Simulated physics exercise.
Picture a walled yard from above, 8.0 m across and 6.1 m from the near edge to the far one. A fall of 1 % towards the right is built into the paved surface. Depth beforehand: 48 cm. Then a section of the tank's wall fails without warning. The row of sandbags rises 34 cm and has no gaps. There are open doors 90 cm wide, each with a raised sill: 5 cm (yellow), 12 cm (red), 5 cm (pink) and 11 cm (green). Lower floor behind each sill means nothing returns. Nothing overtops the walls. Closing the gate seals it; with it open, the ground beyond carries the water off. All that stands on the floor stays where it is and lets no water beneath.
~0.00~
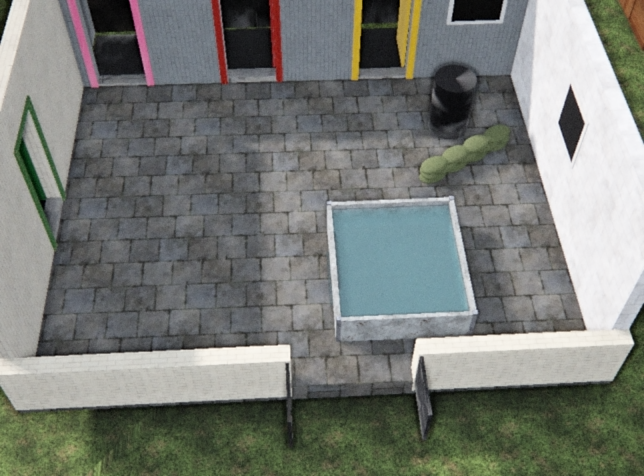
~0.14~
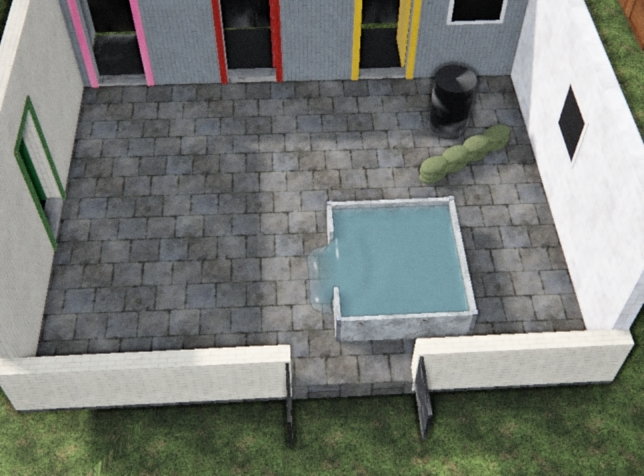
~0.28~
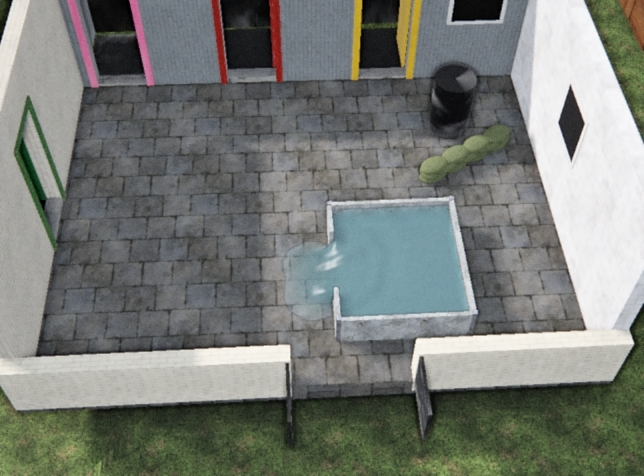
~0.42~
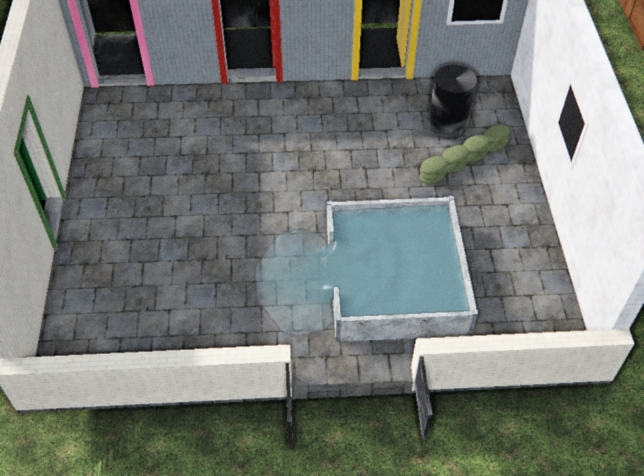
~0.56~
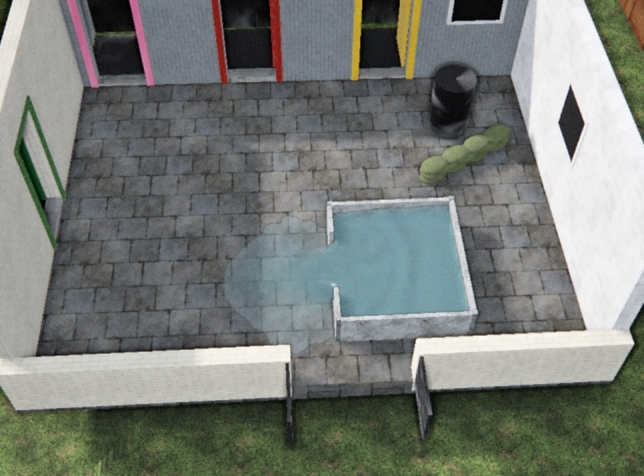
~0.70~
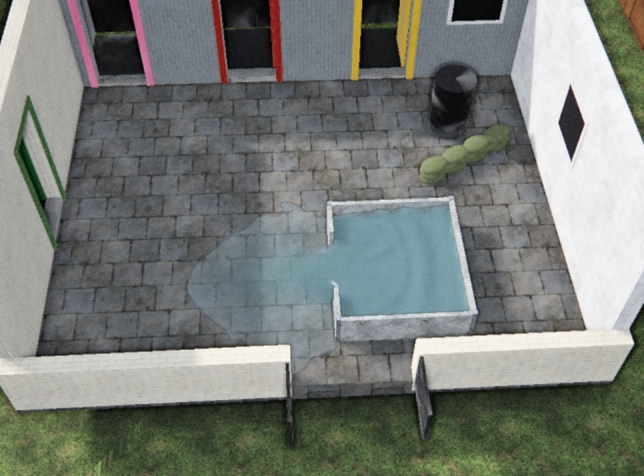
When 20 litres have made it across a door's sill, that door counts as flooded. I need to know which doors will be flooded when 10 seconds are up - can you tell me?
Result: The yellow door never tops the limit; the red door never tops the limit; the pink door tops the limit; the green door never tops the limit.
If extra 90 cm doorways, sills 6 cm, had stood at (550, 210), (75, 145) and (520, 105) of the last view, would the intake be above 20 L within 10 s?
In turn: Below, not over, under.
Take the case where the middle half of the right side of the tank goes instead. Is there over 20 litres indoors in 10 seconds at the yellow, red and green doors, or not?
Result: Yellow limit not passed, red limit not passed, green limit not passed.
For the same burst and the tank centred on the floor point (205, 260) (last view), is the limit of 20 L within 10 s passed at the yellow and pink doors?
Well, yellow ends up inside the mark and pink ends up beyond the mark.
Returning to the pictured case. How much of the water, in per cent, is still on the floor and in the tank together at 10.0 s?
Around 96 percent of the water.
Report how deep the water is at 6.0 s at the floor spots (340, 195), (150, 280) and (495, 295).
First spot near 0 cm, second near 8 cm, third near 0 cm.
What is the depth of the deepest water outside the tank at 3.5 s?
About 20 cm.
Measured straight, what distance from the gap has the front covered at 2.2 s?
Distance: Approx. 4.6 m.
After 1.4 s water covers 20 % of the floor and is deepest (26 cm) near (324, 276); yellow door not reached, red door not reached, pink door not reached, green door not reached.
After 2.2 s water covers 35 % of the floor and is deepest (22 cm) near (324, 276); yellow door not reached, red door not reached, pink door not reached, green door 9 cm at the sill, 0 L in.
After 3.5 s water covers 40 % of the floor and is deepest (20 cm) near (58, 382); yellow door not reached, red door not reached, pink door not reached, green door 11 cm at the sill, 2 L in.
After 6.0 s water covers 45 % of the floor and is deepest (10 cm) near (324, 276); yellow door not reached, red door not reached, pink door 8 cm at the sill, 20 L in, green door 6 cm at the sill, 3 L in.
After 10.0 s water covers 70 % of the floor and is deepest (8 cm) near (424, 123); yellow door 3 cm at the sill, 0 L in, red door 7 cm at the sill, 0 L in, pink door 6 cm at the sill, 57 L in, green door 4 cm at the sill, 3 L in.
